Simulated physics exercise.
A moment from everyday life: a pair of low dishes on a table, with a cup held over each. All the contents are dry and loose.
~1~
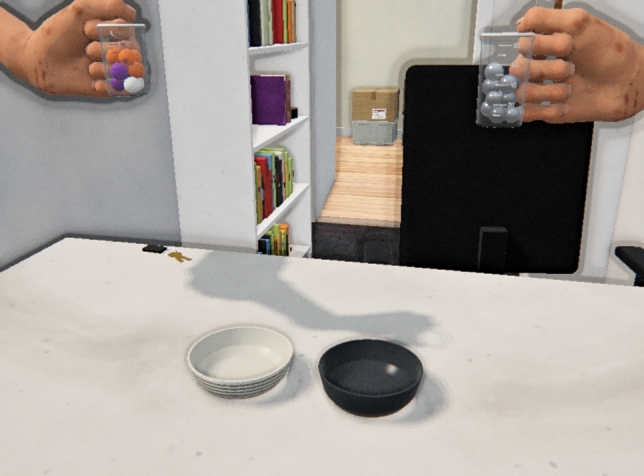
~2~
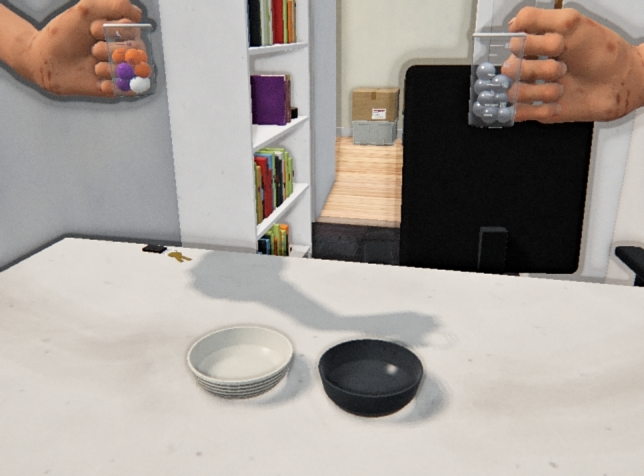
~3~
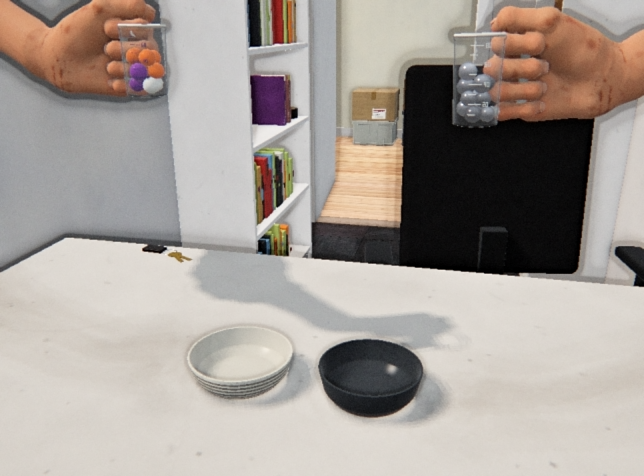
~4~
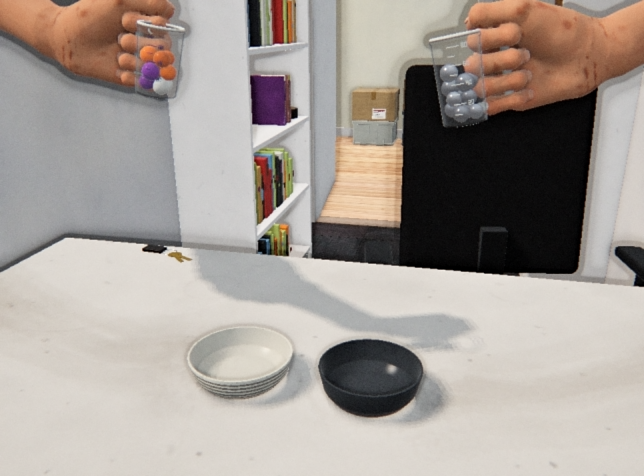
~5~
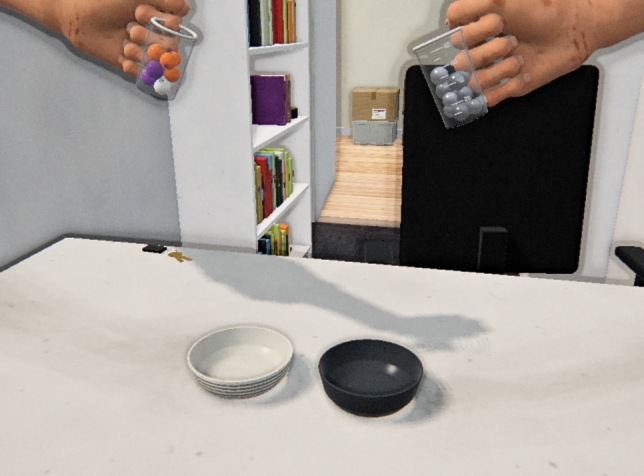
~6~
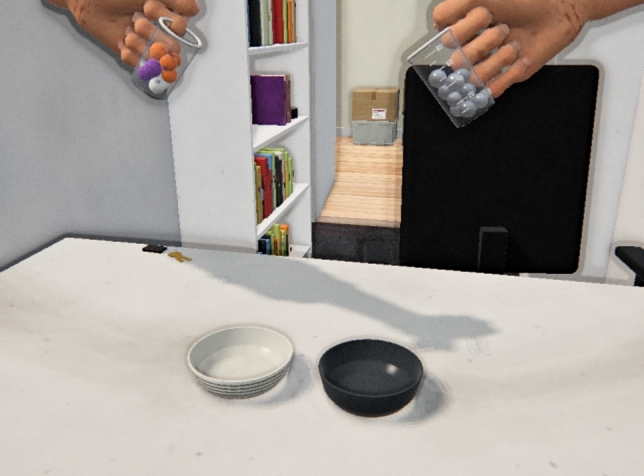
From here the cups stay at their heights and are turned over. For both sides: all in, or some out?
On the left, the dish fails to hold them all, while on the right the dish fails to hold them all.
Then, 0.36 s on from there, left, the whole lot still in the cup; right, the whole lot still in the cup.
Then, 0.75 s on from there, left, the whole lot still in the cup; right, the whole lot still in the cup.
Then, 1.21 s on from there, left, near a quarter in the dish, a little outside the dish, near two thirds in the air; right, near a quarter in the dish, a little outside the dish, the bulk in the air.
In the end, left, the whole lot outside the dish; right, the whole lot outside the dish.
